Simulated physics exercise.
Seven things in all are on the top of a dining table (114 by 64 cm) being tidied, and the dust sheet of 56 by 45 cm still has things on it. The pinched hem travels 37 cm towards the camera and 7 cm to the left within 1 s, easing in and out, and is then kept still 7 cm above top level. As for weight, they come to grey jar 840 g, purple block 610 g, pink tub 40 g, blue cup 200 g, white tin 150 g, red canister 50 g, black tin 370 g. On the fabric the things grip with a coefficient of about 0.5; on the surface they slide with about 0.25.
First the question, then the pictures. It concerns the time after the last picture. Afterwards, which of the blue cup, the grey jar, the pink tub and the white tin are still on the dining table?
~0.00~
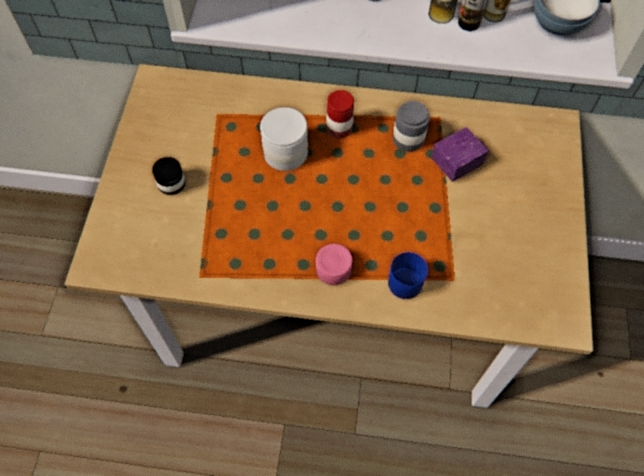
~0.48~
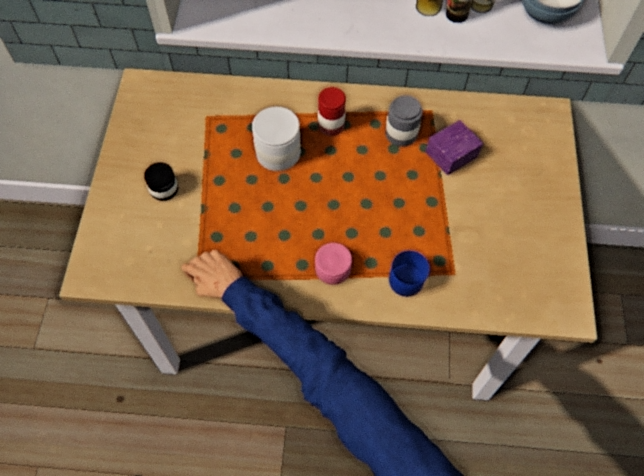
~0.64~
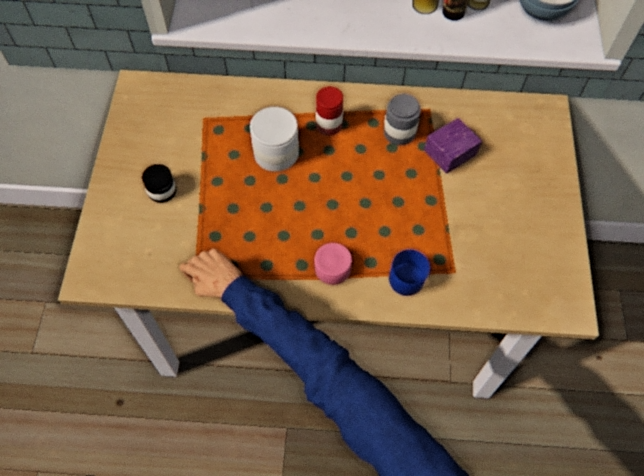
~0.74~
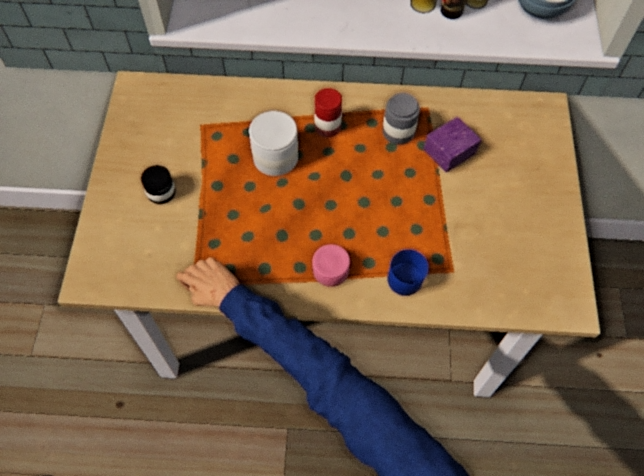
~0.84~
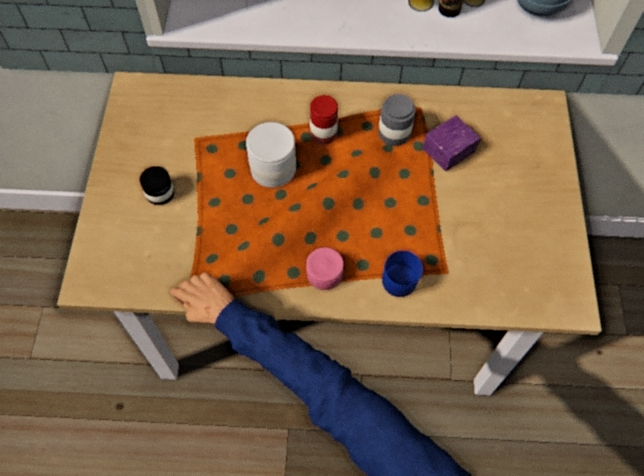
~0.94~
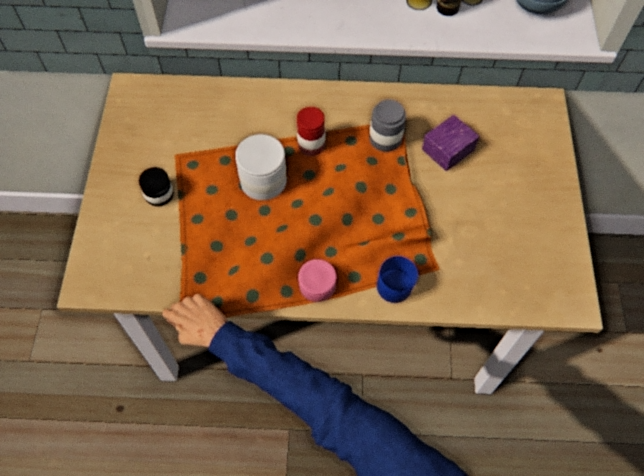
The blue cup is gone, the grey jar is still there, the pink tub is gone, the white tin is still there.
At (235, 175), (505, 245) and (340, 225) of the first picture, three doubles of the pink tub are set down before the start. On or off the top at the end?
Log, in listed order - lost / kept / lost.
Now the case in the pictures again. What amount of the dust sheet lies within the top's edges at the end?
Share within the edges: Approx. 45 %.
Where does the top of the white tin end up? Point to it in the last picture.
Near (178, 266).
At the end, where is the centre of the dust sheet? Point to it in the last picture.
The midpoint is close to pixel (235, 316).
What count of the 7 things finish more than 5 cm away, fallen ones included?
Count recorded: 5.
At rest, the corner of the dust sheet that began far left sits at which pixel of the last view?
Near (83, 276).
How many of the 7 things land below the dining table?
In total, 2 of the things.
At 1.1 s, 90 % of the dust sheet is still over the top; white tin 17 cm off its start, pink tub 13 cm off its start, grey jar 10 cm off its start.
At 1.3 s, 70 % of the dust sheet is still over the top; white tin 27 cm off its start, pink tub 22 cm off its start, grey jar 21 cm off its start.
At 1.5 s, 50 % of the dust sheet is still over the top; white tin 36 cm off its start at (187, 255), pink tub over the edge, grey jar 30 cm off its start at (316, 185).
At 1.6 s, 45 % of the dust sheet is still over the top; pink tub over the edge, white tin 39 cm off its start, grey jar 33 cm off its start.
At 3.2 s, 45 % of the dust sheet is still over the top; pink tub over the edge, white tin 39 cm off its start at (178, 266), blue cup over the edge, grey jar 33 cm off its start at (308, 195).
